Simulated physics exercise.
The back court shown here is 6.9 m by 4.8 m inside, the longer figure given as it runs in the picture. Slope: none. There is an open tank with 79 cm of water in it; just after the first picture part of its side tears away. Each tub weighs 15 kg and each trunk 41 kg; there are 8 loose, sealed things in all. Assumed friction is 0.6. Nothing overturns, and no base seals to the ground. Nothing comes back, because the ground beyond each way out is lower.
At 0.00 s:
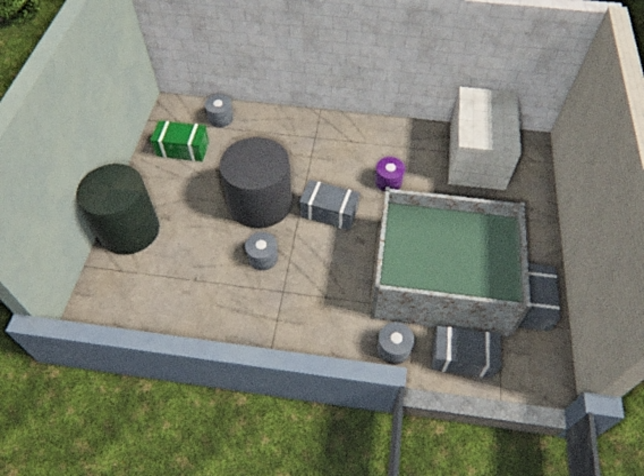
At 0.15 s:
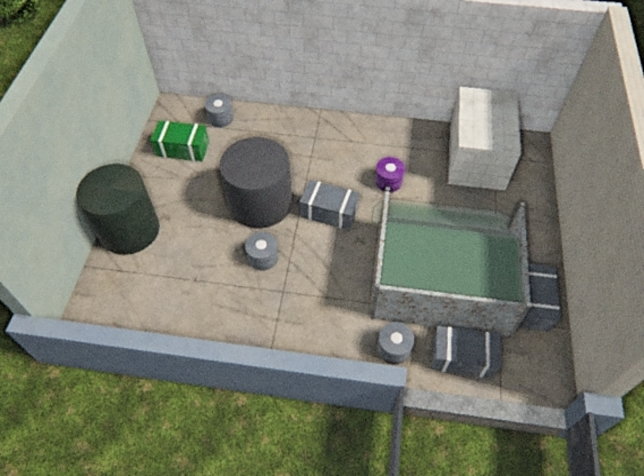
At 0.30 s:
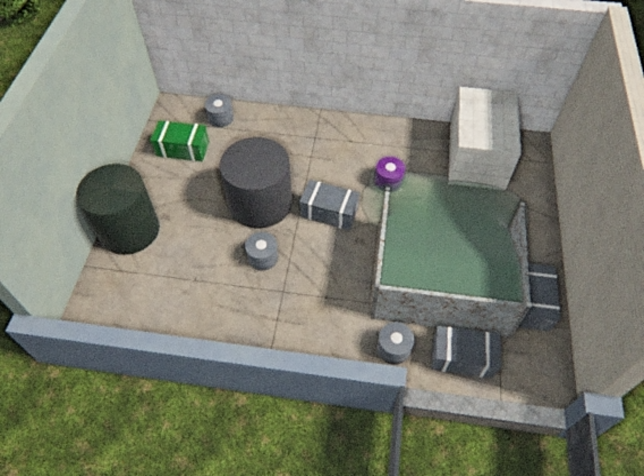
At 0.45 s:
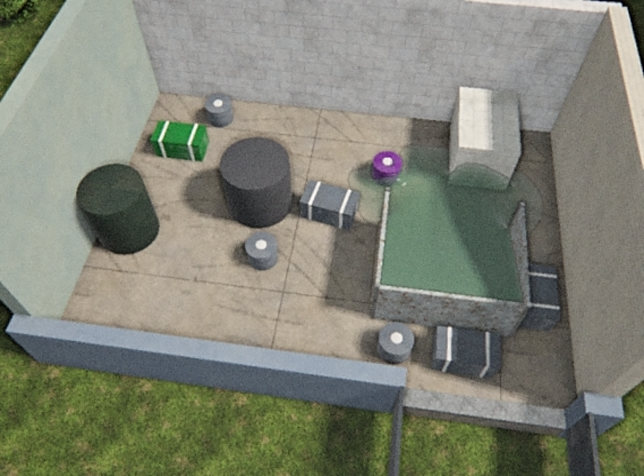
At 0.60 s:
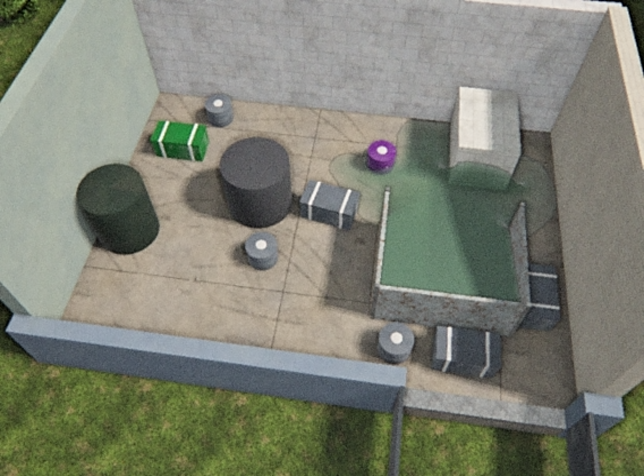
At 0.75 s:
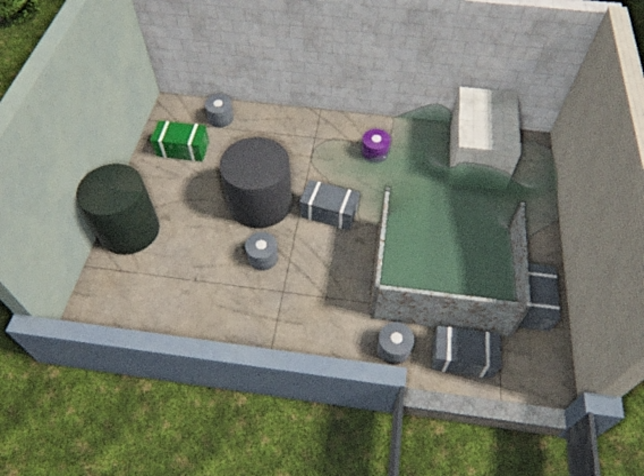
The walled court held a stone tank of green water, whose back side gave way, and the water spread across the floor around a pale block, pushing a purple tub a short way toward the back wall.
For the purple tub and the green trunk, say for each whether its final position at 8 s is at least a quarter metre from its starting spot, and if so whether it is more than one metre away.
Result: The purple tub ends a long way off, the green trunk ends a long way off.
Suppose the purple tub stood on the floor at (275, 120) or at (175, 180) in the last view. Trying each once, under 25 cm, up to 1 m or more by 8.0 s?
I'd say it lands far off on the first try and it lands far off on the second.
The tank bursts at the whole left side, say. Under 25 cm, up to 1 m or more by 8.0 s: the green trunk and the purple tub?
Note: Green trunk shifted modestly, purple tub unmoved.
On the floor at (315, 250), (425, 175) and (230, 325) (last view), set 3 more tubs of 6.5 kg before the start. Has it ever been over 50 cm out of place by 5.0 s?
Within it, beyond it, within it.
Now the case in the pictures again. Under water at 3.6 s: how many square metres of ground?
About 21 m2 is covered.
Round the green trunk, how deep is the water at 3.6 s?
Depth approx. 13 cm.
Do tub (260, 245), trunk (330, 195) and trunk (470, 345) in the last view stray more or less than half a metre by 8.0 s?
Taking them in order: Fell shy, fell shy and fell shy.
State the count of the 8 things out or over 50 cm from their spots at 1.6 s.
At that moment it comes to 1.
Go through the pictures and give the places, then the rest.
In the first picture, the purple tub at (391, 168) rests on the ground; the green trunk at (178, 133), on the bottom; water covers 2.7 m2; 0 of 8 have shifted.
In the second picture, the purple tub at (391, 168), on the bottom; the green trunk at (178, 133), on the bottom; water covers 3.9 m2; 0 of 8 have shifted.
In the third picture, the purple tub at (391, 167), on the bottom; the green trunk at (178, 133) rests on the ground; water covers 5.2 m2; 0 of 8 have shifted.
In the fourth picture, the purple tub at (388, 162) rests on the ground, 13 cm from its start; the green trunk at (178, 133) rests on the ground; water covers 6.3 m2; 1 of 8 have shifted.
In the fifth picture, the purple tub at (382, 151), on the bottom, 37 cm from its start; the green trunk at (178, 133) rests on the ground; 7.6 m2 under water; 1 of 8 have shifted.
In the sixth picture, the purple tub at (376, 139) rests on the ground, 64 cm from its start; the green trunk at (178, 133), on the bottom; 8.7 m2 under water; 1 of 8 have shifted.
After 1.6 s the purple tub is near (311, 97), 1.9 m from its start, afloat; the green trunk is near (178, 133), 0.0 m from its start, aground; 0 of 8 are out; 1 afloat.
After 3.6 s the purple tub is near (172, 86), 4.0 m from its start, afloat; the green trunk is near (155, 173), 0.9 m from its start, afloat; 0 of 8 are out; 3 afloat.
After 5.6 s the purple tub is near (185, 93), 3.8 m from its start, afloat; the green trunk is near (209, 200), 1.5 m from its start, aground; 0 of 8 are out; 2 afloat.
After 8.0 s the purple tub is near (201, 97), 3.5 m from its start, afloat; the green trunk is near (211, 214), 1.8 m from its start, aground; 0 of 8 are out; 1 afloat.
